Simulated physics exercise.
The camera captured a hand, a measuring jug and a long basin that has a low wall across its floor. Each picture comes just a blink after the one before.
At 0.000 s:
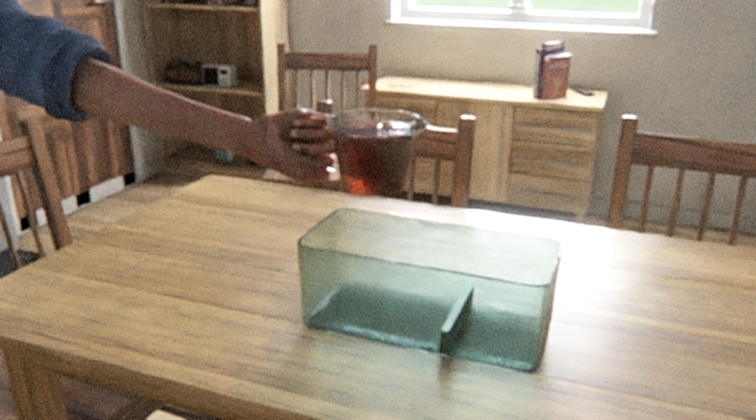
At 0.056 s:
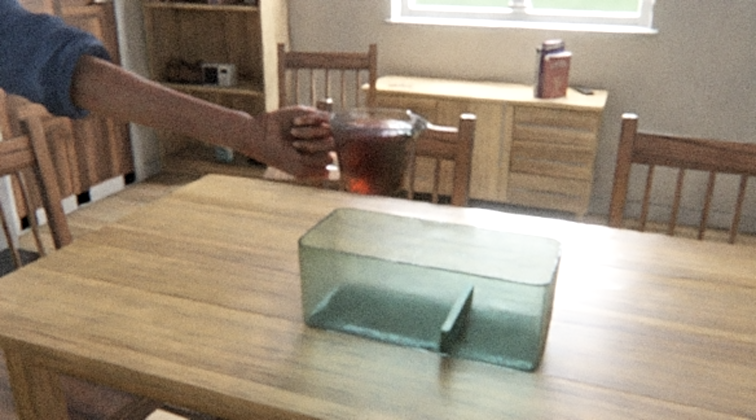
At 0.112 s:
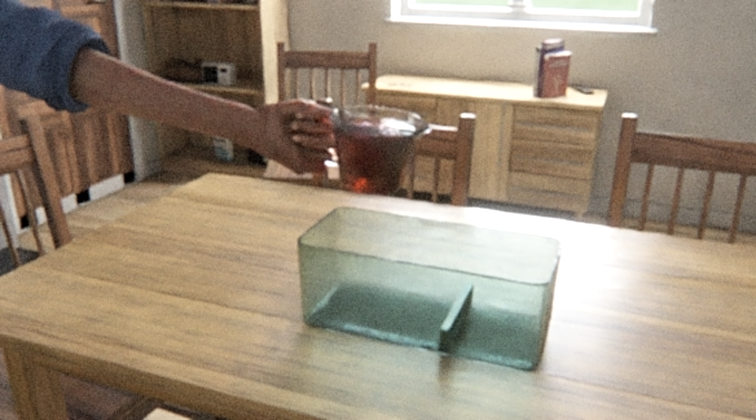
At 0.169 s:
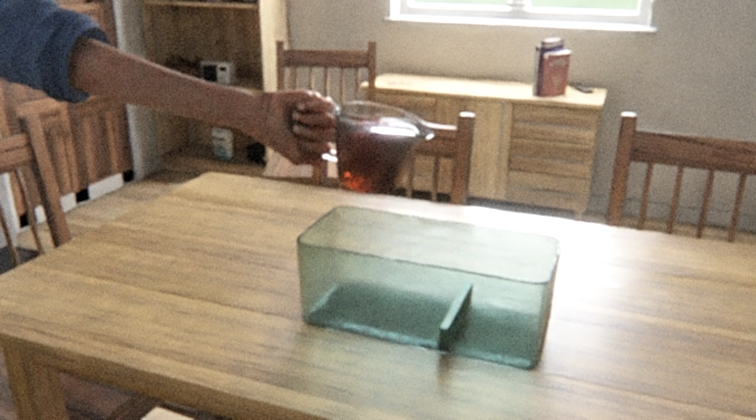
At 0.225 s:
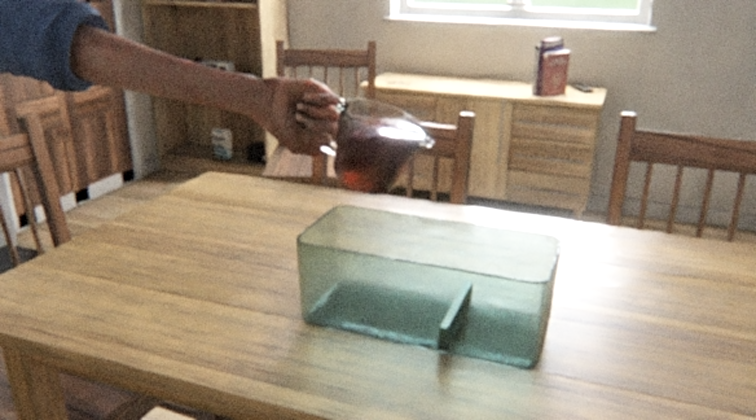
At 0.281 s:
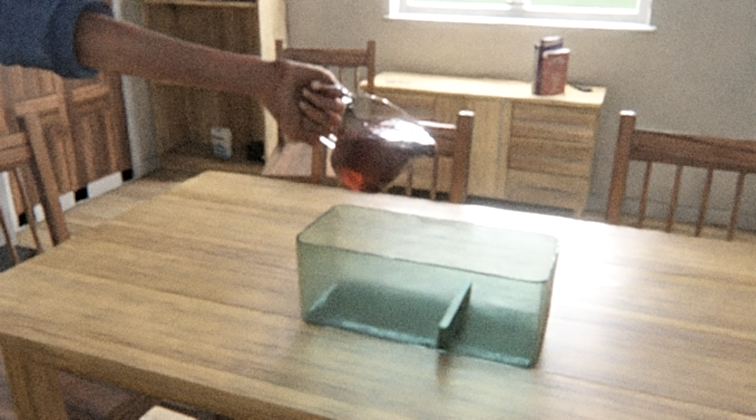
A hand gripping a clear glass jug of reddish-brown tea tilted it gradually to the right, above a long, greenish see-through basin with a low wall inside, which stayed still on the wooden table.
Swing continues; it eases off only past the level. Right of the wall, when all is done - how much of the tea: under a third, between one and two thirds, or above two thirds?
The share right of the wall fails to exceed two thirds but reaches one third.
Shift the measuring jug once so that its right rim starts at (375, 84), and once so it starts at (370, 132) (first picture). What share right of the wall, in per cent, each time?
In turn 10 and 10 in a hundred.
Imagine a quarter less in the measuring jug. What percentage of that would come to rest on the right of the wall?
30 per cent or so.
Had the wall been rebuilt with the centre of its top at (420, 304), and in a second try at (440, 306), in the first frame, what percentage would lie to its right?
First try: Roughly 90 per cent; second try: 75 per cent.
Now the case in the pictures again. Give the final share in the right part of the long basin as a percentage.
Roughly 45 %.
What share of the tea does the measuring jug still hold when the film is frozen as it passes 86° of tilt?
Roughly 40 %.
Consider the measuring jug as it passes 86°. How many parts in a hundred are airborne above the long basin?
Near 25 %.
A moment on, the measuring jug is tipped on its side and 42 per cent is still to pour, 7 is left of the wall and 25 right of it.
Next, the measuring jug is tipped right over and 6 per cent is still to pour, 42 is left of the wall and 47 right of it.
Then the measuring jug is tipped right over and 0 per cent is still to pour, 53 is left of the wall and 46 right of it.
Later the measuring jug is tipped right over and 0 per cent is still to pour, 53 is left of the wall and 46 right of it.
Finally, 53 per cent lies left of the wall, 46 right of it and 1 outside.
